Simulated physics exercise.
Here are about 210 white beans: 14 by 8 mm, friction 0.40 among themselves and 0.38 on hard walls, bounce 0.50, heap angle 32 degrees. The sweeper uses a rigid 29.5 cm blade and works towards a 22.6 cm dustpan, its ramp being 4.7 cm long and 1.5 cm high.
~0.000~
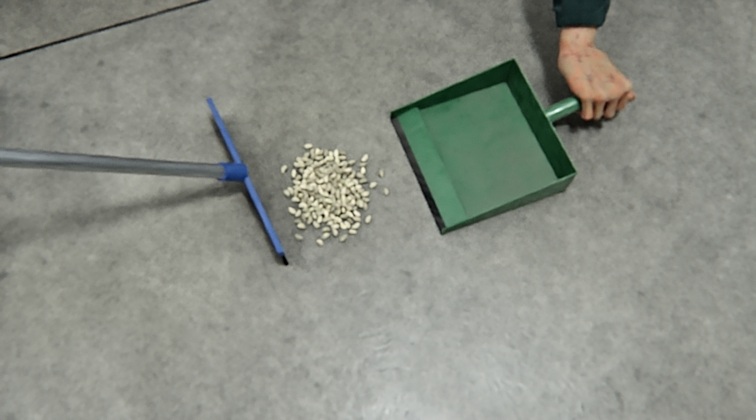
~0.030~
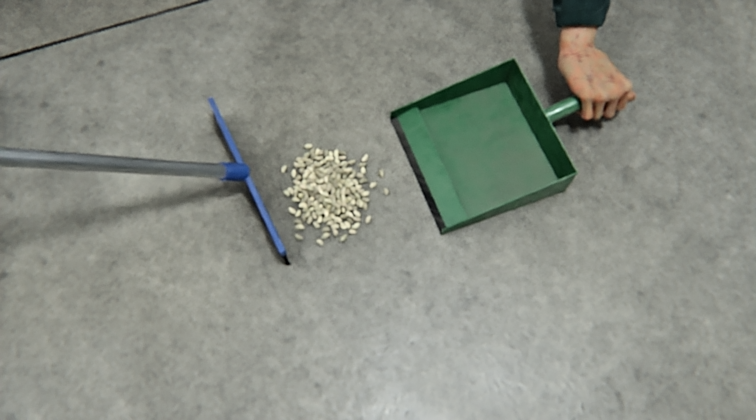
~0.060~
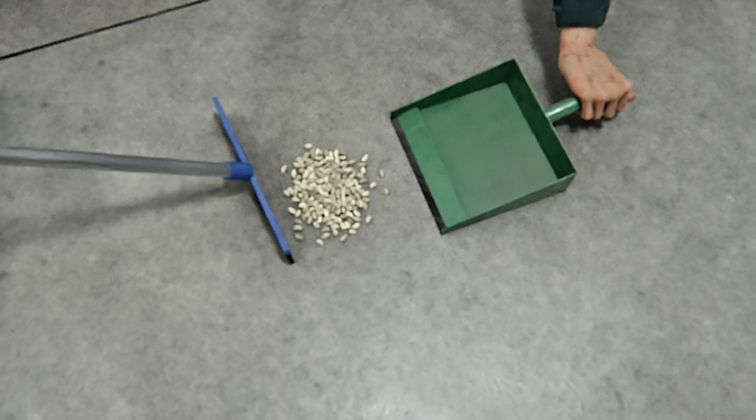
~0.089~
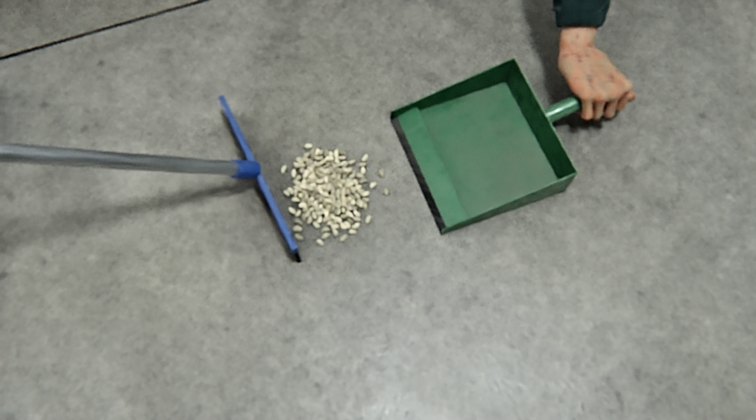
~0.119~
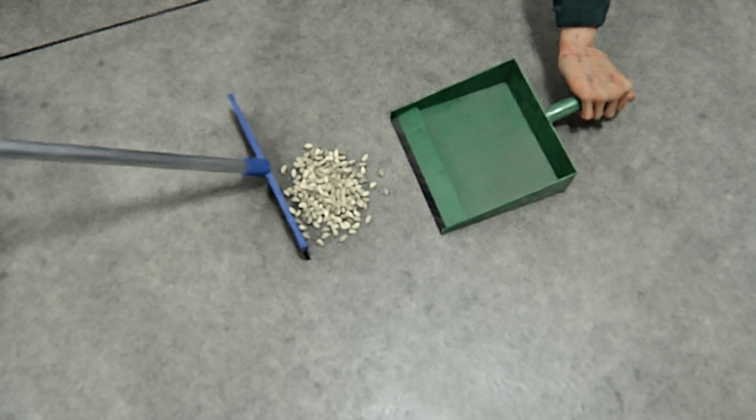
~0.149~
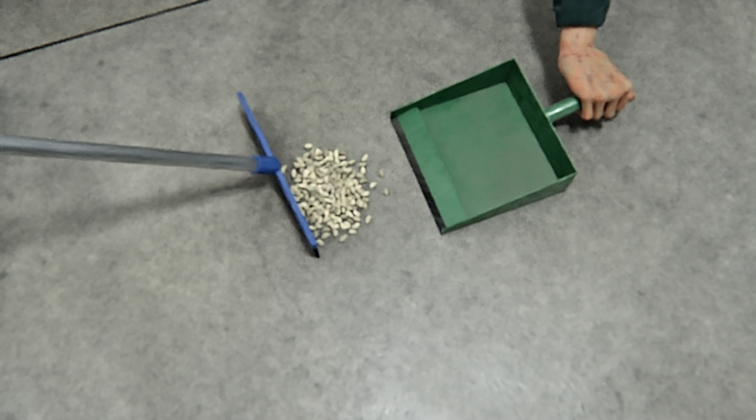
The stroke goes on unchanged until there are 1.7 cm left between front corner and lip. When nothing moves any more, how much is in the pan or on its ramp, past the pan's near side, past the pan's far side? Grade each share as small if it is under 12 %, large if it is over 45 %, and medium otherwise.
Pan: Medium; near side: Small; far side: Small.
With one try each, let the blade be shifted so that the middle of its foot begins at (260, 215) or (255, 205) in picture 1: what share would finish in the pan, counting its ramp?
35 and 35 per cent, roughly.
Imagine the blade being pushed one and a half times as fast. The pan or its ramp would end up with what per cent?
It would be around 40 percent.
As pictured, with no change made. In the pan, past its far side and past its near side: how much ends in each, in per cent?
In per cent: Pan 40; near side 0; far side 5.
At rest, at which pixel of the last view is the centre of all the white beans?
Centre at rest, approx.: (411, 163) px.
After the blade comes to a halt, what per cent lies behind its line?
About 0 per cent.
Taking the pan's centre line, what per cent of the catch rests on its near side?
Roughly 50 in a hundred.
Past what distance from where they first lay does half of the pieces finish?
Median: Approx. 14 cm.
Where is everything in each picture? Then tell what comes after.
The first frame shows blade from (281, 253) to (211, 104), moved 0.0 cm, 0 of the pieces shifted so far; middle of the pieces at (327, 191); pan at (486, 151).
The second frame shows blade from (283, 252) to (213, 104), moved 0.2 cm, 0 of the pieces shifted so far; middle of the pieces at (327, 191).
The third frame shows blade from (287, 251) to (217, 103), moved 0.9 cm, 1 of the pieces shifted so far; middle of the pieces at (327, 191).
The fourth frame shows blade from (294, 250) to (223, 101), moved 2.0 cm, 1 of the pieces shifted so far; middle of the pieces at (327, 191).
The fifth frame shows blade from (304, 247) to (232, 100), moved 3.5 cm, 1 of the pieces shifted so far; middle of the pieces at (327, 191).
The sixth frame shows blade from (314, 245) to (241, 98), moved 5.0 cm, 12 of the pieces shifted so far; middle of the pieces at (331, 189); pan at (486, 151). Its pace works out near 0.50 m/s, heading 7 degrees towards the viewer's side.
After 0.33 s, middle of the blade 12 cm from the lip; 0 % over the lip, far side 5 %, near side 0 %.
After 0.45 s, middle of the blade 6 cm from the lip; 10 % over the lip, far side 5 %, near side 0 %.
Then, at 0.71 s, middle of the blade 3 cm from the lip; 40 % over the lip, far side 5 %, near side 0 %.
At rest (1.4 s), pan 40 %, near side 0 %, far side 5 %, in front of the lip or behind the blade 55 %.
